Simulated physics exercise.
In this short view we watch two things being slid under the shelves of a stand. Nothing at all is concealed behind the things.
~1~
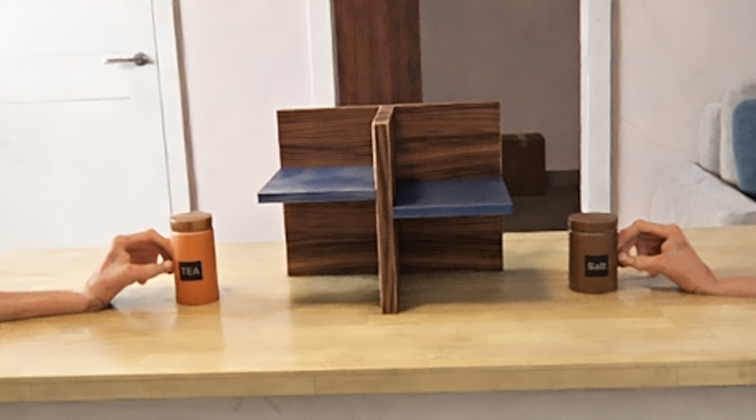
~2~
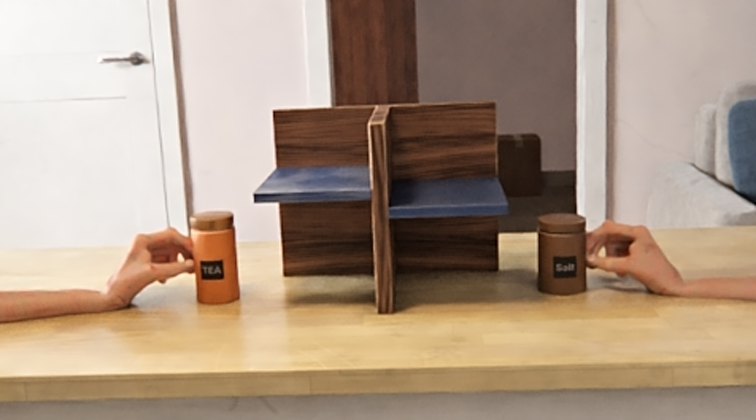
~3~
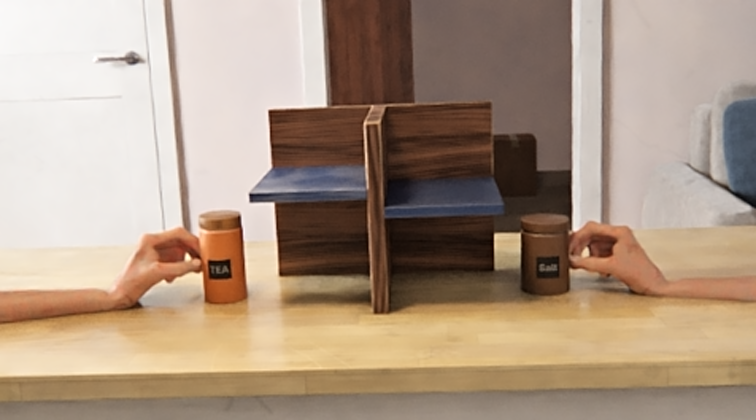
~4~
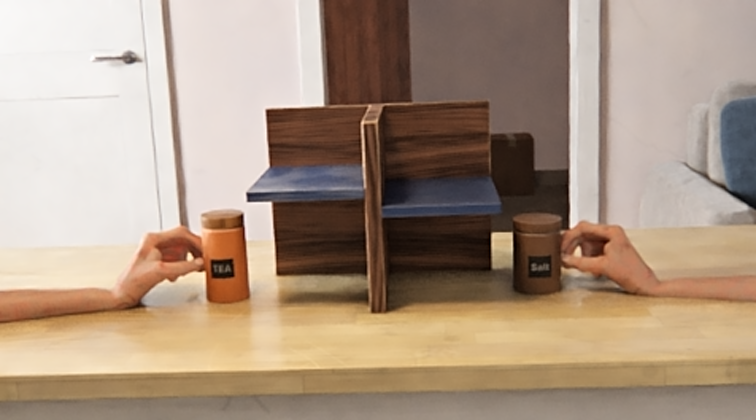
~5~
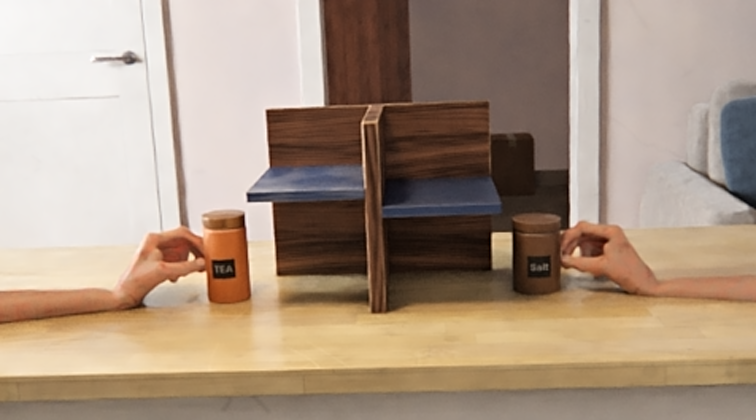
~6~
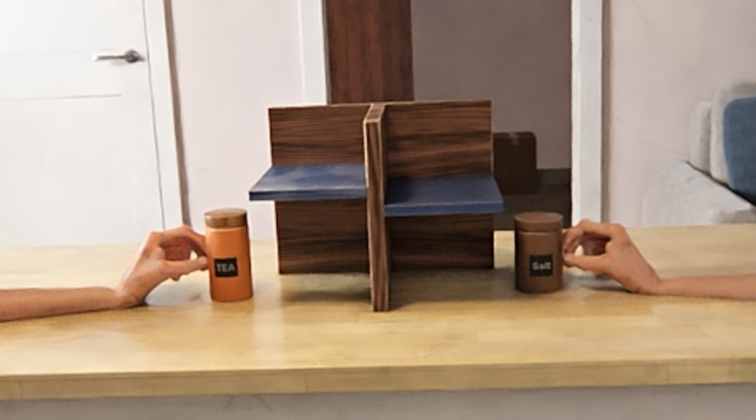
The footage shows two hands on a wooden counter sliding an orange tea jar from the left and a brown salt jar from the right inward toward a wooden stand with blue shelves, then barely moving them.
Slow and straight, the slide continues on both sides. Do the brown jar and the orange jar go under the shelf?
The brown jar is not blocked. The orange jar is not blocked.
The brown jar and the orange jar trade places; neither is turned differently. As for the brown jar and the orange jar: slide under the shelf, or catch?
For the brown jar it is a clean pass; for the orange jar it is a clean pass.
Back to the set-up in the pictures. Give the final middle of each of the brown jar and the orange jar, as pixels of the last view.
(474, 254) and (287, 253).
Then, 0.32 s on from there, brown jar sliding up to the opening near (519, 253); orange jar sliding up to the opening near (248, 254).
Then, 0.50 s on from there, brown jar part of the way in near (496, 253); orange jar part of the way in near (271, 253).
In the end, the brown jar clears the shelf, near (474, 255); the orange jar clears the shelf, near (288, 253).
